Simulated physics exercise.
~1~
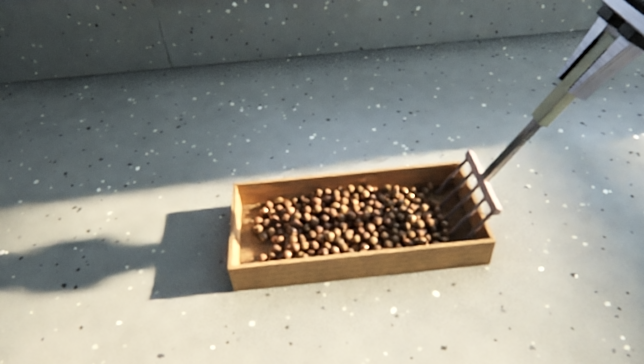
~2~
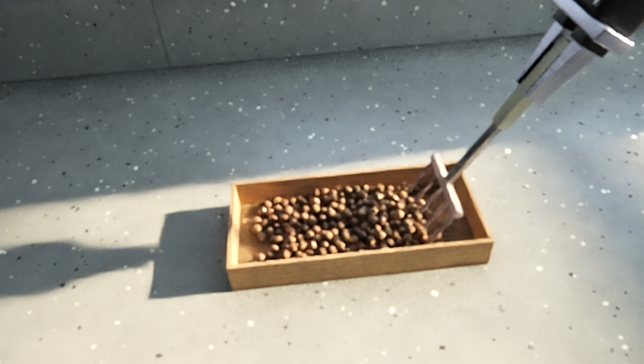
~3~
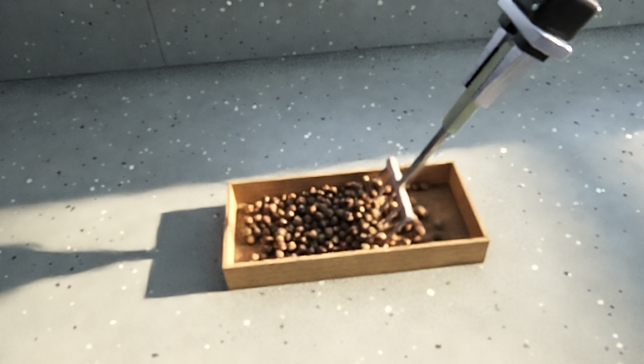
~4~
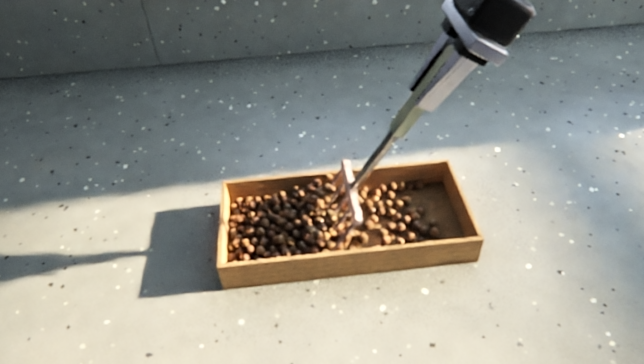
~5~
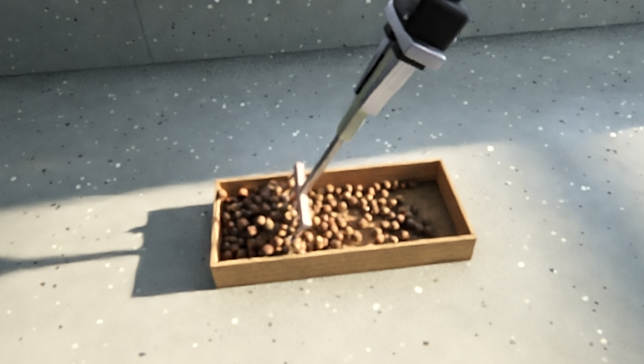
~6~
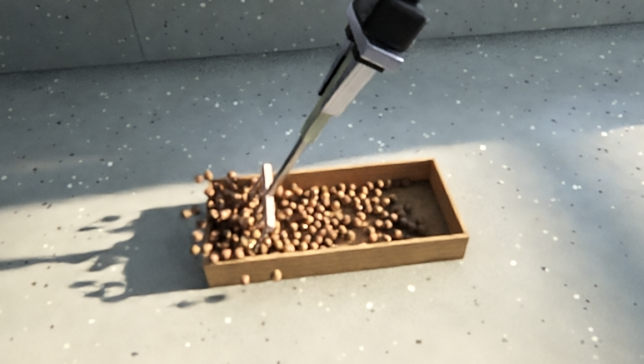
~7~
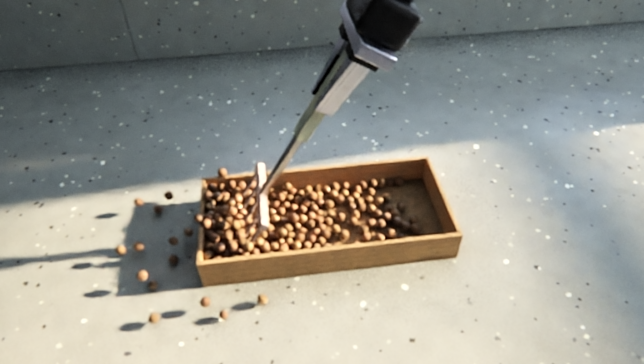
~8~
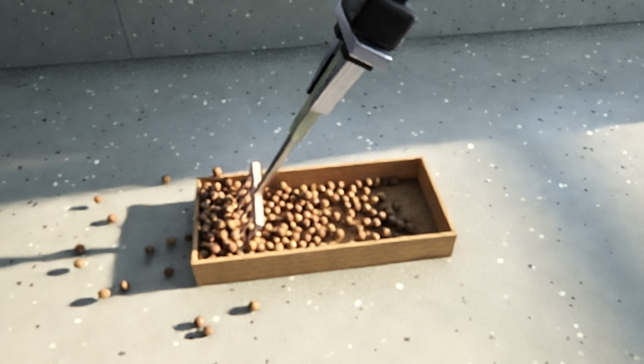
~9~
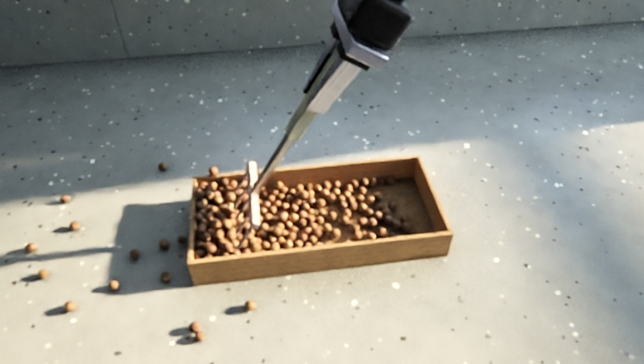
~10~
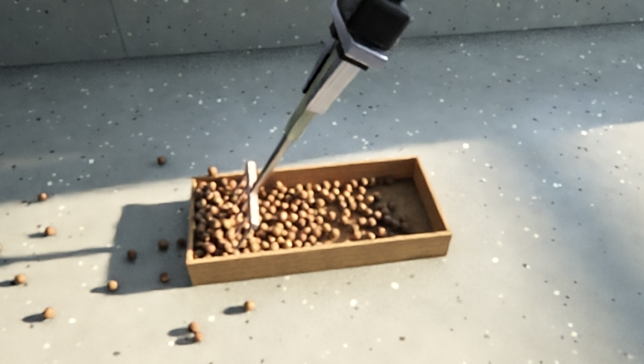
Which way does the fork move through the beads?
The fork moves to the left, travelling from the right end of the tray toward the left end.
The clip opens on a shallow wooden-looking tray of small brown beads on a speckled grey surface, with a mechanical arm holding a fork at the tray's right end. The fork sweeps left through the beads, pushing them along and leaving the right end of the tray mostly bare. As it nears the left end, the beads heap up against the wall and several spill over the edge. They scatter and roll across the surface while the fork slows and stops. At the end, most beads remain in the tray, with a small number lying outside it.
